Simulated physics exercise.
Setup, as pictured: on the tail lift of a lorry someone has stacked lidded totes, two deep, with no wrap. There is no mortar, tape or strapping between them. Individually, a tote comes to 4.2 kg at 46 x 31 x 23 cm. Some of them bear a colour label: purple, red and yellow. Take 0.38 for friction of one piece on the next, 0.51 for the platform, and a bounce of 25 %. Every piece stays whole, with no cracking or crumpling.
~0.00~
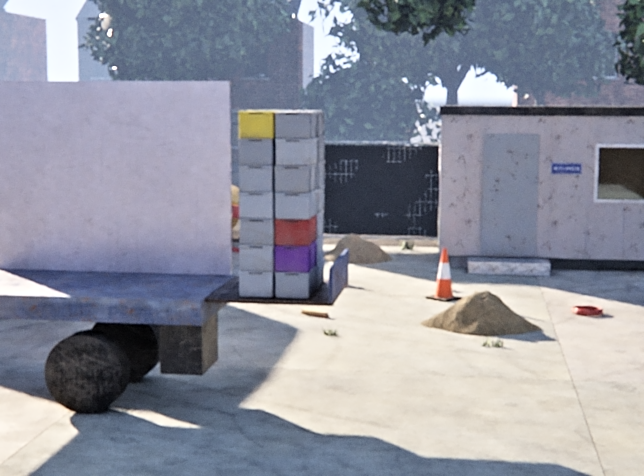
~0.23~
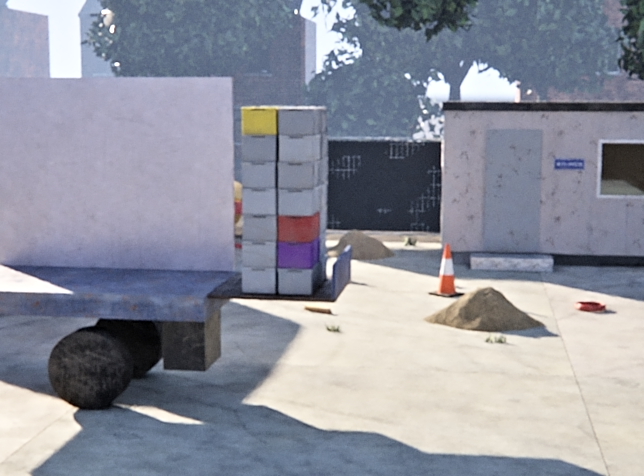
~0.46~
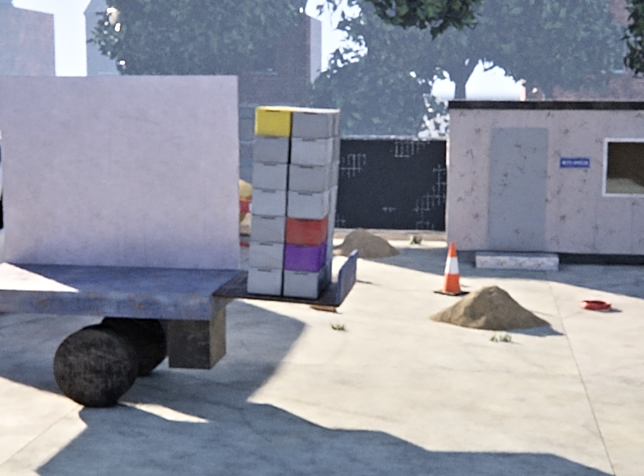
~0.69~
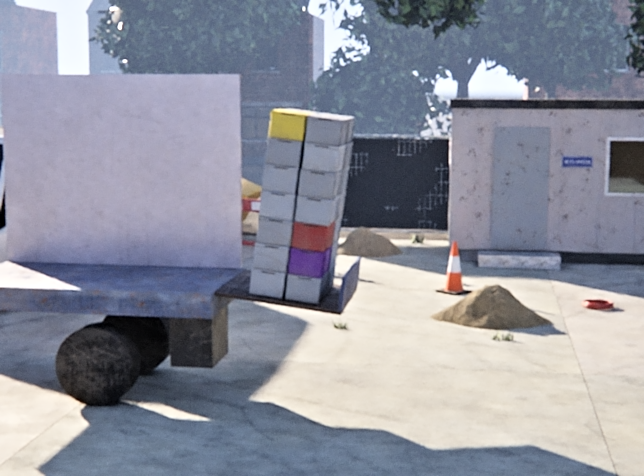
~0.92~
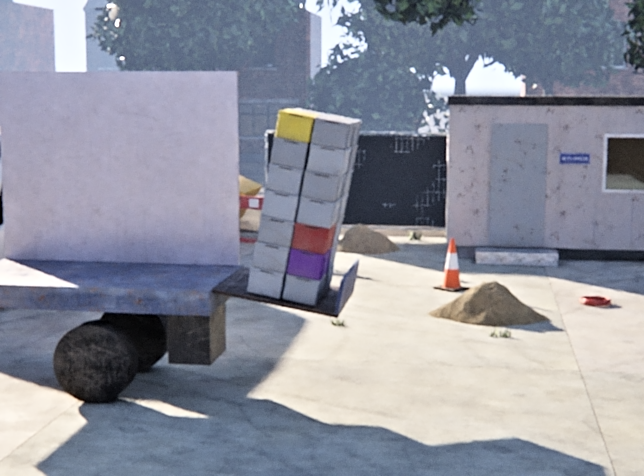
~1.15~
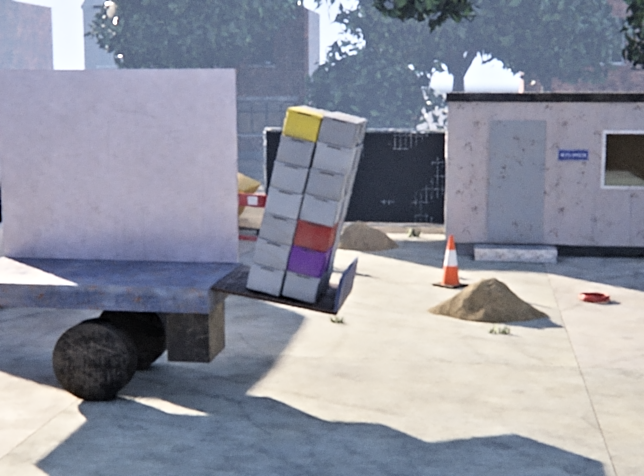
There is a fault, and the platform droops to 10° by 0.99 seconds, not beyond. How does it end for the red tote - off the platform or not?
Gone.
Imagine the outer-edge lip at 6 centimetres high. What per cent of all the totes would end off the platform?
In that case 80 per cent.
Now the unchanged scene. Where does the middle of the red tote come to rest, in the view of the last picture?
In the last picture it comes to a stop at about (365, 388).
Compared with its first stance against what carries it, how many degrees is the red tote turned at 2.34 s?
About 90 degrees.
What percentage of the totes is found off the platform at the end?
Share: Approx. 65 %.
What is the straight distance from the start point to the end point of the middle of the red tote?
Start and end lie near 165 cm apart.
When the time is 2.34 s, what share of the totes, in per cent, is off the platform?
By then, 65 per cent.
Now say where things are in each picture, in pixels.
In the first picture (pixels give the middle of a visible side; leans and shifts are taken against what carries them), platform's outer corner (330, 305) slope 0°; red tote (291, 233); yellow tote (256, 125); purple tote (292, 260); none has stirred.
Platform's outer corner (333, 301) slope 0°; red tote (294, 229), in the second picture.
Platform's outer corner (338, 306) slope 3°; red tote (303, 232), in the third picture.
Platform's outer corner (339, 314) slope 7°; red tote (309, 238), in the fourth picture.
Platform's outer corner (336, 316) slope 10°; red tote (310, 239), in the fifth picture.
Platform's outer corner (335, 314) slope 10°; red tote (312, 237) 3° from how it stood; yellow tote (302, 126) 3° from how it stood; purple tote (306, 262) 3° from how it stood; steepest lean 3°, the tote at (295, 152); movement in 27 of them, in the sixth picture.
After 1.78 s, slope 10°; 7 of the 28 totes off the platform; red tote 26° from how it stood; purple tote 26° from how it stood.
After 2.34 s, slope 10°; 18 of the 28 totes off the platform; red tote on its side; yellow tote on its side.
In the end (3.6 s), slope 10°; 18 of the 28 totes off the platform; red tote 10° from how it stood, 1.29 m lower; yellow tote 57° from how it stood, 1.67 m lower; purple tote 24° from how it stood. From the last view, middles, red tote near (365, 388), yellow tote near (626, 403).
